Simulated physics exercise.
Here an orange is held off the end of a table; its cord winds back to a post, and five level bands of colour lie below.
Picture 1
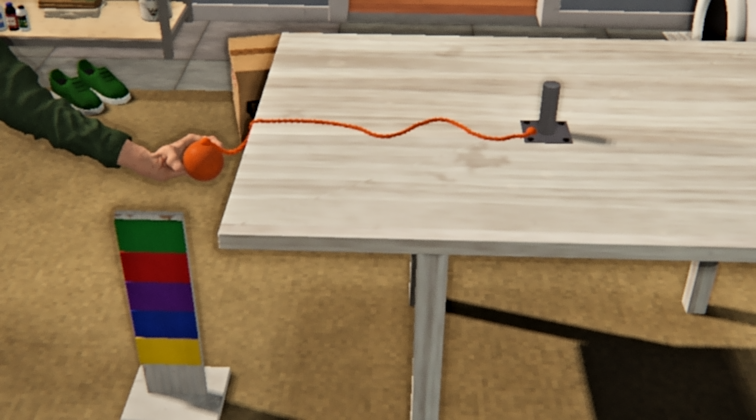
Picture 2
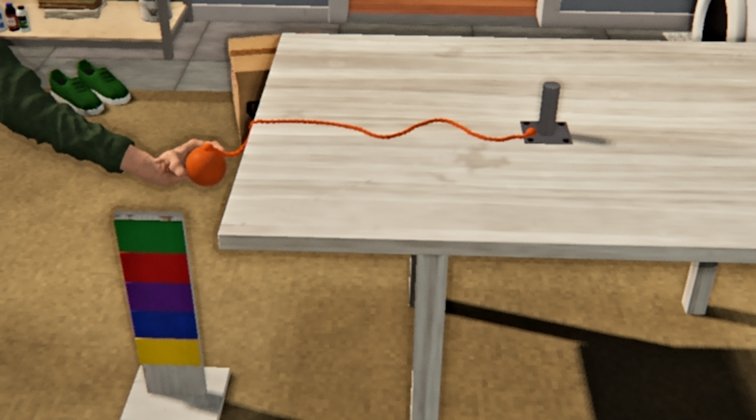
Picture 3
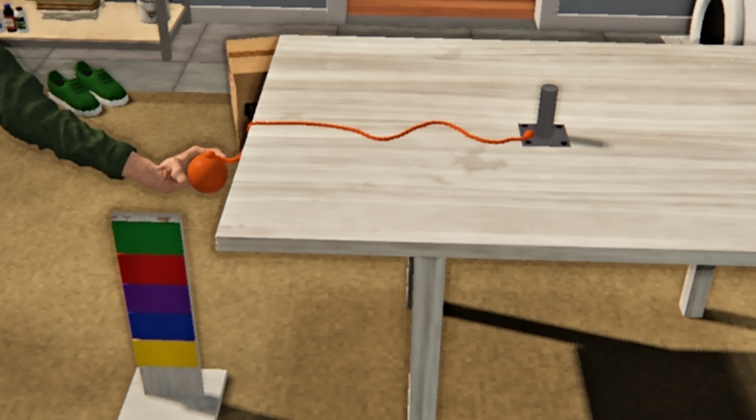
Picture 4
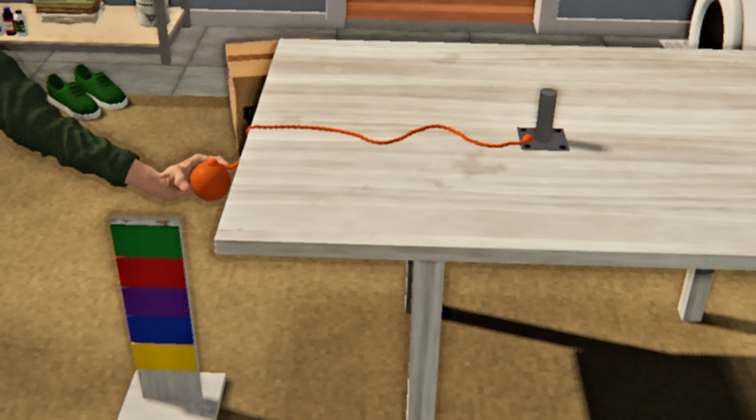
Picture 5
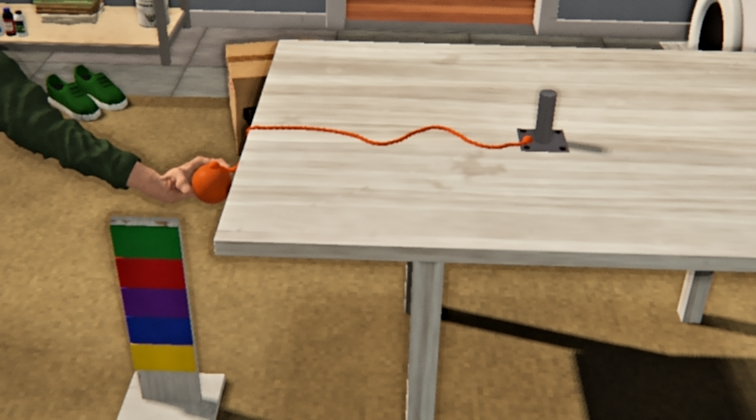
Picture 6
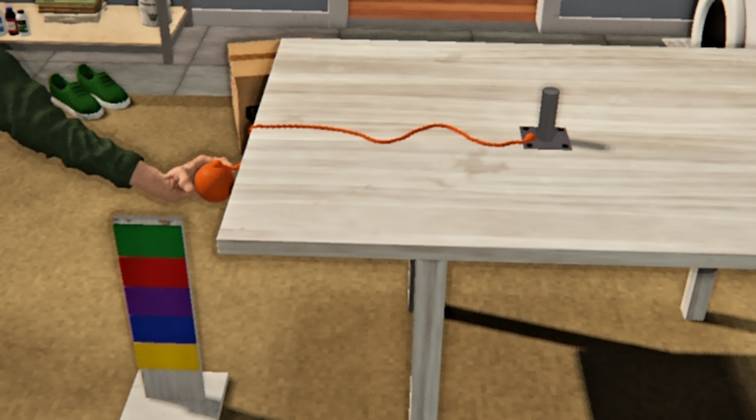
An orange ball in a person's hand lowers slightly beside the left end of a pale wooden table, above an upright panel of coloured bands, while its wavy orange cord stays lying across the tabletop to a small metal post.
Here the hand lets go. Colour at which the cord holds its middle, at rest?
Green.
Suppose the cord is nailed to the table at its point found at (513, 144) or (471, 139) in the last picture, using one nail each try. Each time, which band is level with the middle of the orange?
Taking the two tries in turn, you'd get green and then green.
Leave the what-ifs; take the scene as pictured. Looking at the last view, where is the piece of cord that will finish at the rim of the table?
It lies at about (291, 127).
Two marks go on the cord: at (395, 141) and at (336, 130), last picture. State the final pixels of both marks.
End points: Roughly (361, 134); roughly (294, 133).
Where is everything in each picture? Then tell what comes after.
Orange (204, 161); green (150, 238); red (155, 268); purple (160, 298); blue (164, 326); yellow (169, 353), in the first picture.
Orange (206, 166); cord through (503, 140) (448, 122) (390, 137) (324, 123) (259, 123), in the second picture.
Orange (208, 174), in the third picture.
Orange (211, 182); cord through (500, 146) (445, 128) (387, 143) (321, 129) (256, 128), in the fourth picture.
Orange (212, 184), in the fifth picture.
Orange (215, 183); cord through (502, 146) (448, 127) (389, 142) (324, 128) (258, 127), in the sixth picture.
Soon after, orange near (241, 234); level with green.
Then, orange near (269, 246); level with green.
Further on, orange near (270, 249); level with green.
At rest, orange near (262, 249); level with green. Its middle rests at the green band.
